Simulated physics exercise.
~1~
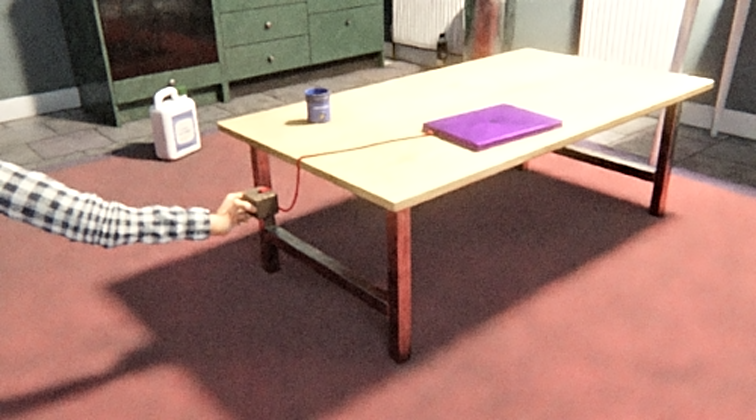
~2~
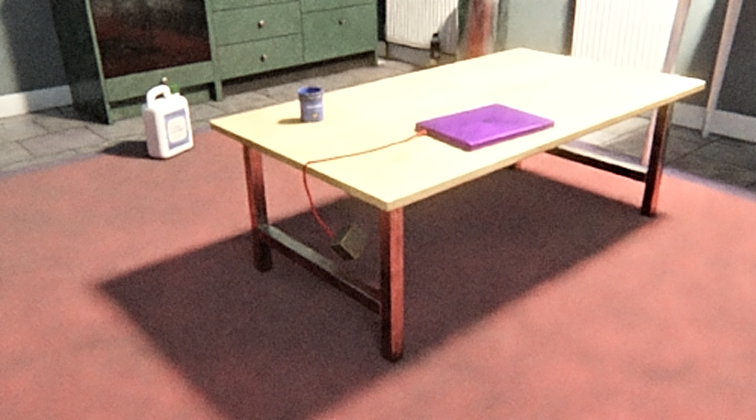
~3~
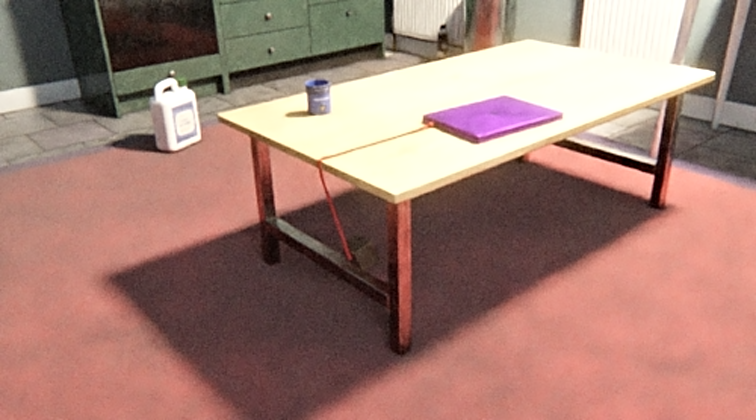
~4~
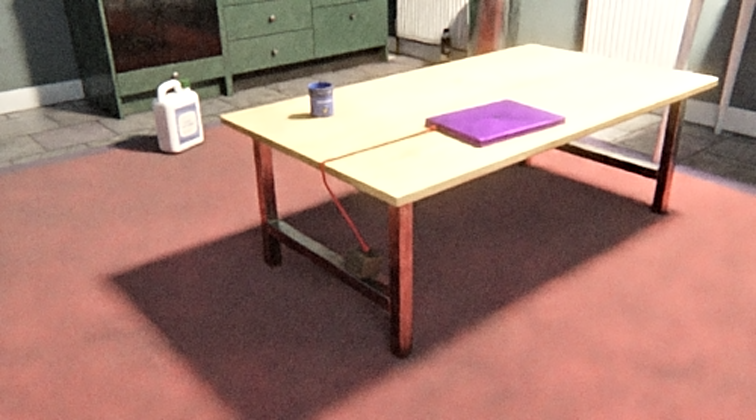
A hand lowered a black block on a red shoelace past the end of a table and let go, and the block swung right and turned, ending up dangling above the floor while the purple laptop and blue cup stayed in place.
